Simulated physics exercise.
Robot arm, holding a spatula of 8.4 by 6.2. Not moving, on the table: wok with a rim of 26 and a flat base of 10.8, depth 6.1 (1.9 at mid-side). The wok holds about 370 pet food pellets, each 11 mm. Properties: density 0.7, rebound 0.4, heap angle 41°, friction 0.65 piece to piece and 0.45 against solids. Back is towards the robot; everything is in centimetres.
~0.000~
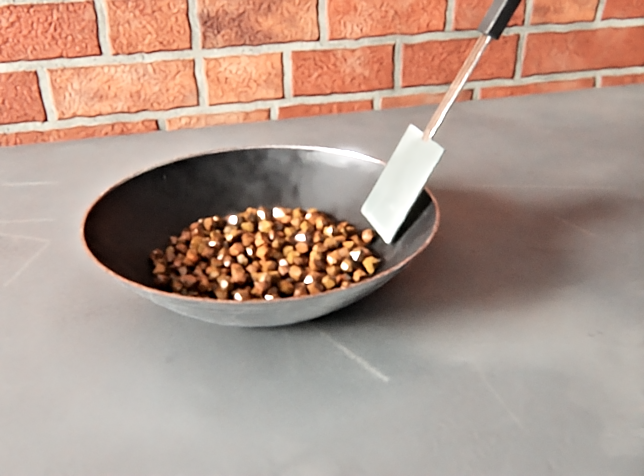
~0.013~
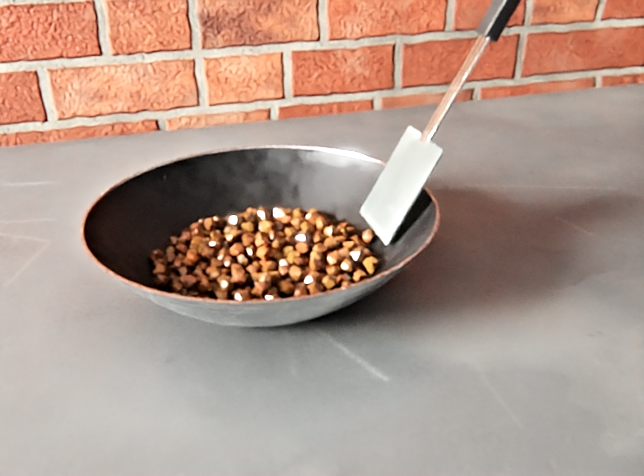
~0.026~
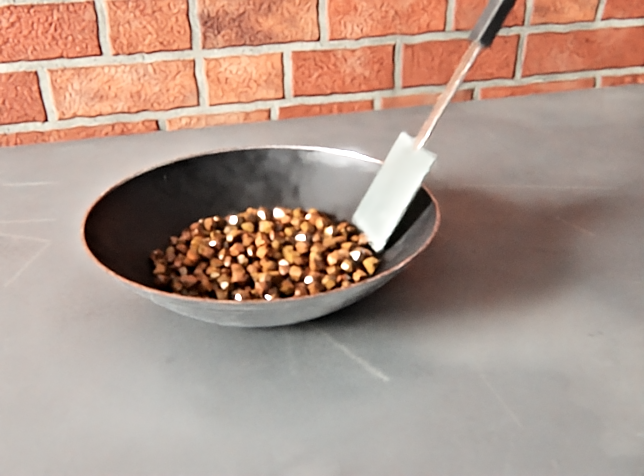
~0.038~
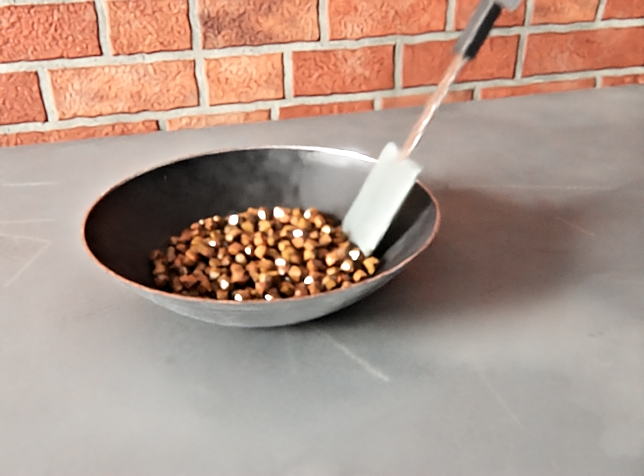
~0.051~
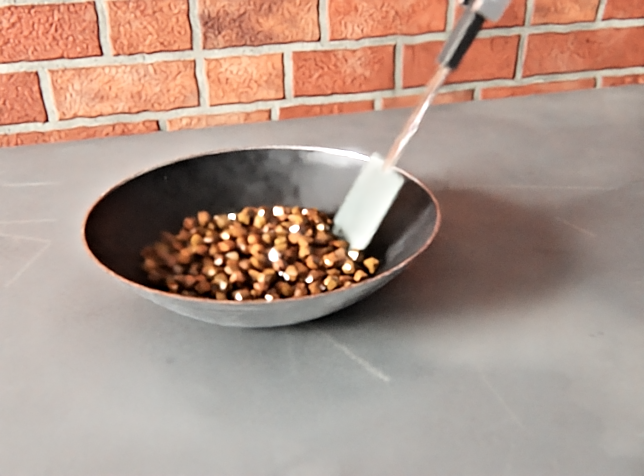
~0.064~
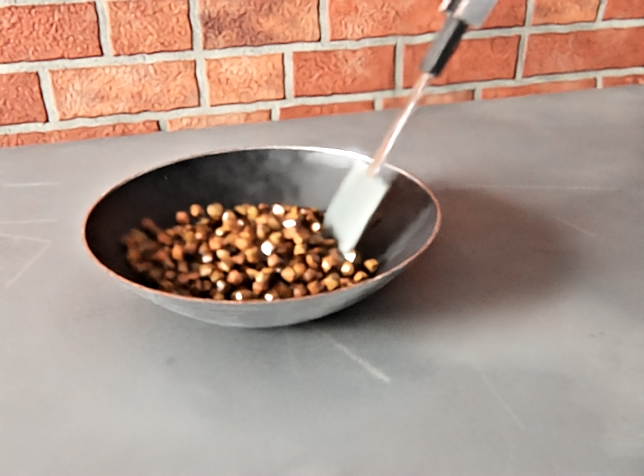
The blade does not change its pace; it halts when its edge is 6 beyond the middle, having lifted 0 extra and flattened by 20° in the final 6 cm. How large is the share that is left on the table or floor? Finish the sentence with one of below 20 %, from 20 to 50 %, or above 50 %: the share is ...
The share is below 20 %.
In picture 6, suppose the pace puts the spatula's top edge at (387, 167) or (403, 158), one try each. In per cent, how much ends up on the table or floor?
Near 5 per cent in the first try and near 5 per cent in the second.
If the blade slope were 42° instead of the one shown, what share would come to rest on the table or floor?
10 %.
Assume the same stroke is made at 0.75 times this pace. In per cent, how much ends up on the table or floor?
That comes to some 5 per cent, roughly.
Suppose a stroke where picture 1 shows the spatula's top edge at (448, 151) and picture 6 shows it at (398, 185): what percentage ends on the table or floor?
Roughly 10 %.
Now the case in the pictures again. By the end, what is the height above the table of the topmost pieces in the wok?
Height at the end: Around 6.5 cm.
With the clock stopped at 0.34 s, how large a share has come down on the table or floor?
10 %.
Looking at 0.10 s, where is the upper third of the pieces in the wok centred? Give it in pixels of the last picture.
Roughly at pixel (208, 240).
After 0.10 s, sloping 60°, highest piece 8 above the table; 373 in the wok.
After 0.13 s, sloping 53°, highest piece 11 above the table; 369 in the wok, 4 on the blade or in flight.
After 0.34 s, sloping 40°, highest piece 8 above the table; 332 in the wok, 39 on the table or floor, 2 on the blade or in flight.
After 1.39 s, sloping 40°, highest piece 7 above the table; 332 in the wok, 41 on the table or floor.
In the end, 332 in the wok, 41 on the table or floor. That is 11 % on the table or floor.
